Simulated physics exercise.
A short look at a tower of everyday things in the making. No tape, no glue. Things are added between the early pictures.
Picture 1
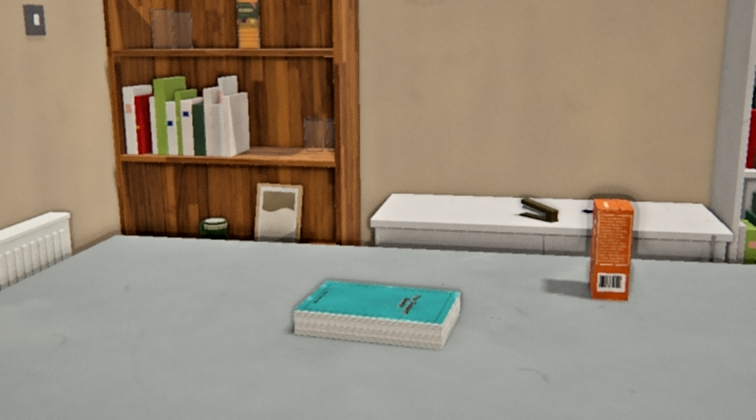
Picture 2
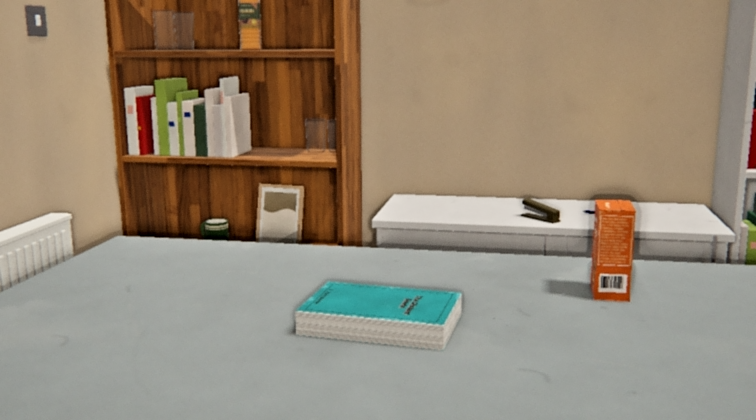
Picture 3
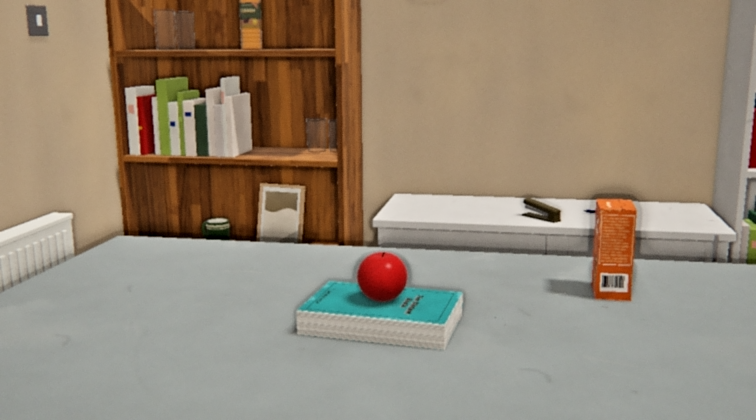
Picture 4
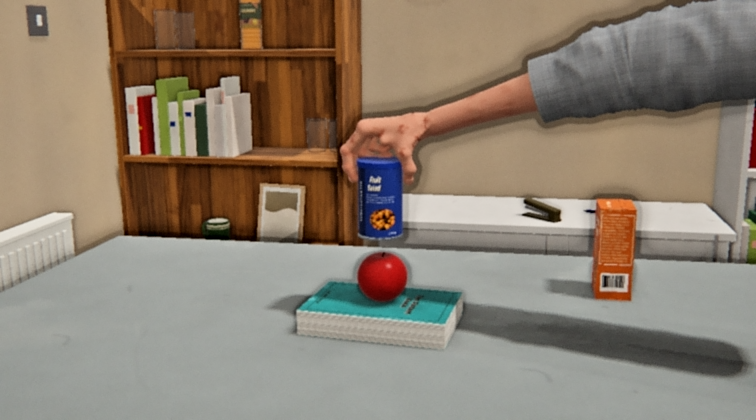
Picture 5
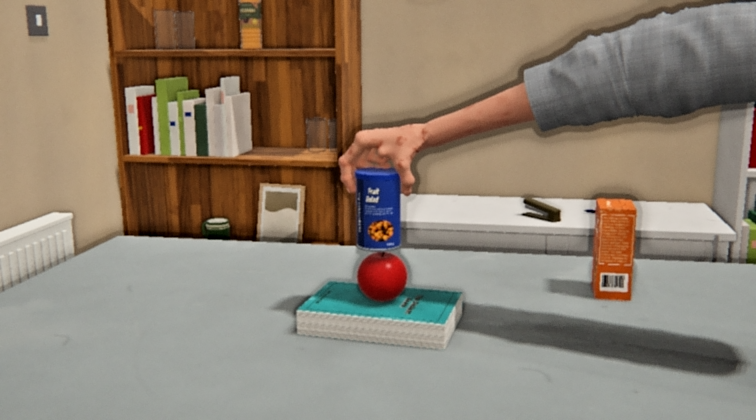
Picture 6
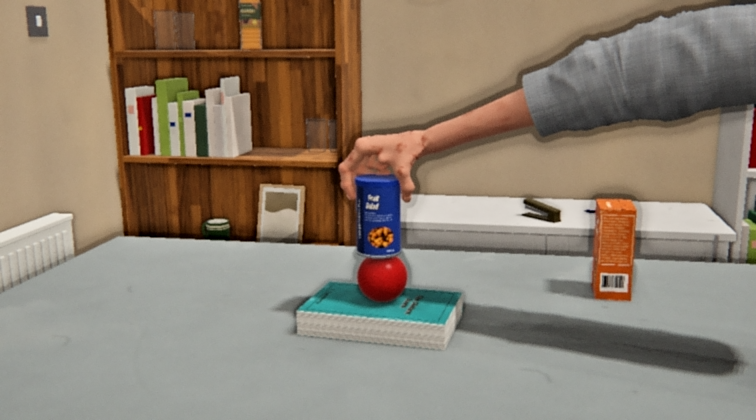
An arm in a grey sleeve reaches in from the right over a pale grey table, seen from a steady, slightly raised view in a room with a wooden bookshelf and a white cabinet. A turquoise book lies near the middle, with an orange carton to its right. A red apple appears on the book, then the hand lowers a blue tin onto the apple and keeps hold of it.
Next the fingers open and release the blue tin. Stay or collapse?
In the end the pile loses its balance.
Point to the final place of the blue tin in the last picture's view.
Near (189, 295).
Then, 0.60 s later than the last frame, blue tin now fallen.
Then, 0.80 s later than the last frame, things are still on the move.
When it is over, fallen, blue tin; the other 3 as before. End places, in pixels of the last picture, blue tin near (189, 295). The pile comes apart.
